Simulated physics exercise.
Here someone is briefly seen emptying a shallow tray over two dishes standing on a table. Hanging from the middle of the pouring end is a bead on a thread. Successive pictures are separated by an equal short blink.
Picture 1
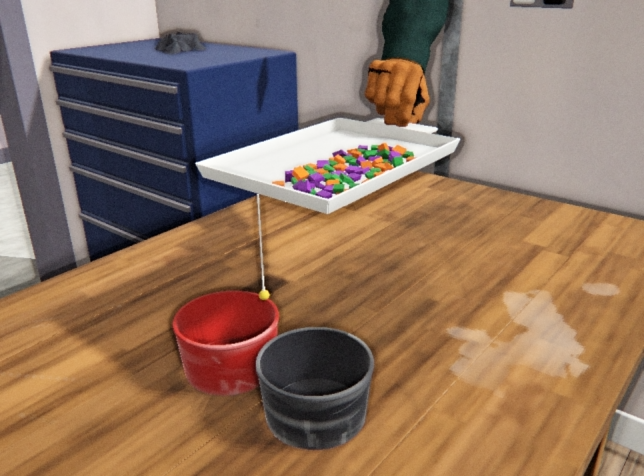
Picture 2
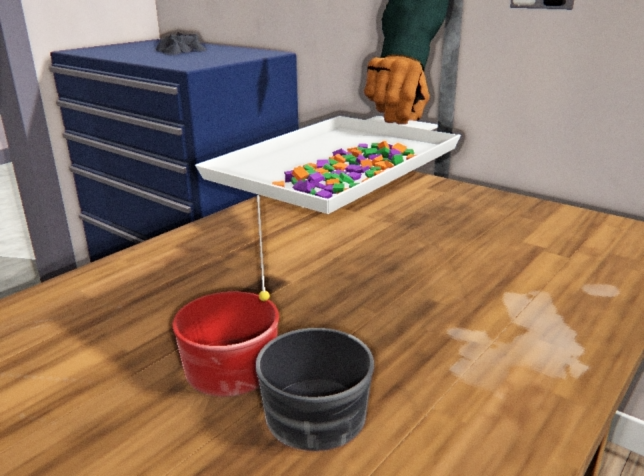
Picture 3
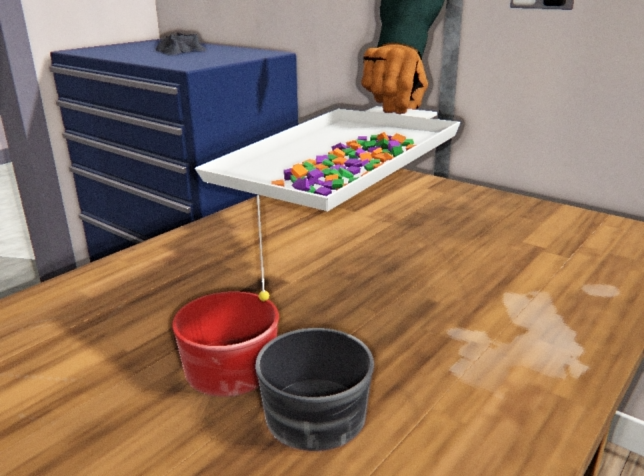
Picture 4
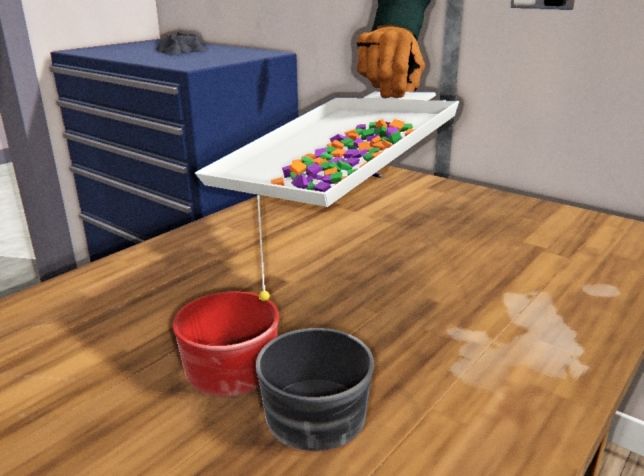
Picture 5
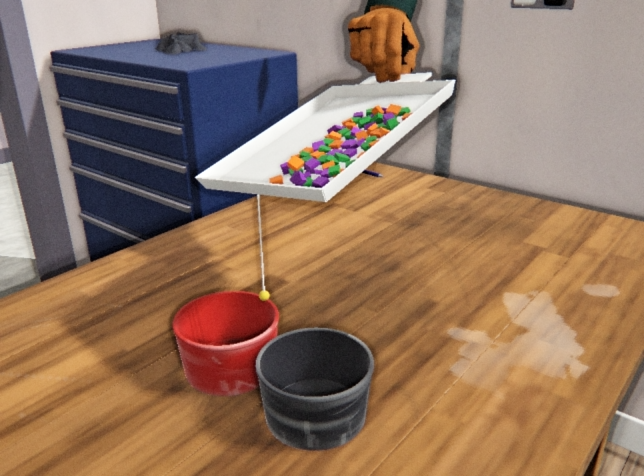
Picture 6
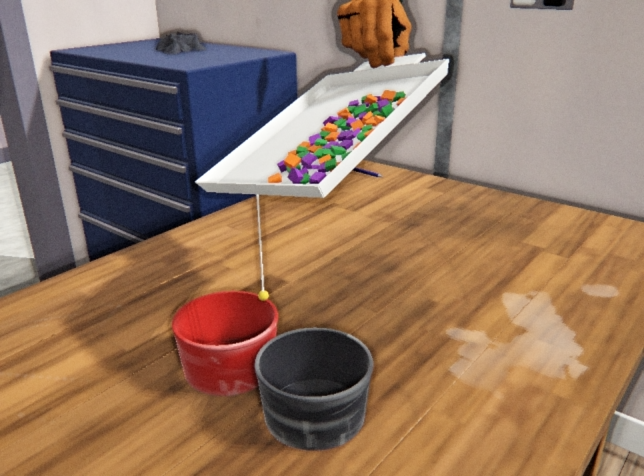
A gloved hand holds a shallow white tray of colourful tiles above a red dish and a dark grey one on a wooden table, a yellow bead hanging from its near end. The hand then raises the far end, steepening the tray, while the dishes stay still.
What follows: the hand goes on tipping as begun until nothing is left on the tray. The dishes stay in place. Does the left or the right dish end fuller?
My bet is the dish over on the left is left holding more.
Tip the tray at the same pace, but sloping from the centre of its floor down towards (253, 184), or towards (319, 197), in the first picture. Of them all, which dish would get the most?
First case: The dish at left. Second case: The dish at right.
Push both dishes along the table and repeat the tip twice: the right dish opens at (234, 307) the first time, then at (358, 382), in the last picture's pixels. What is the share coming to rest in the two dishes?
First case around 60 %, second case around 0 %.
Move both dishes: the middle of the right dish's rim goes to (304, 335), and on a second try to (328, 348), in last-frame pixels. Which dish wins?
With the dishes at the first place it's the left-side dish, and at the second it's the left-side dish.
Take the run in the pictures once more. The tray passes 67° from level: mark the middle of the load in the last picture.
I'd put the middle close to (231, 178).
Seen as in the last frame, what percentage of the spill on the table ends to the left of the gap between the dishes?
Around 90 %.
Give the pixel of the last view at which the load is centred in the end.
Centre at rest: Close to (213, 335).
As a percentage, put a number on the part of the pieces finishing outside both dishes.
I'd say around 70 per cent.
Just after the last frame, tray tipped steeply; almost all on the tray; about a tenth in the air.
A moment on, tray tipped past a quarter turn; about a tenth on the tray; roughly a quarter in the left dish; roughly half outside both; roughly a quarter in the air.
Further on, tray tipped past a quarter turn; roughly a quarter in the left dish; the larger part outside both.
When it is over, tray tipped past a quarter turn; not one in the right dish; roughly a quarter in the left dish; the larger part outside both.
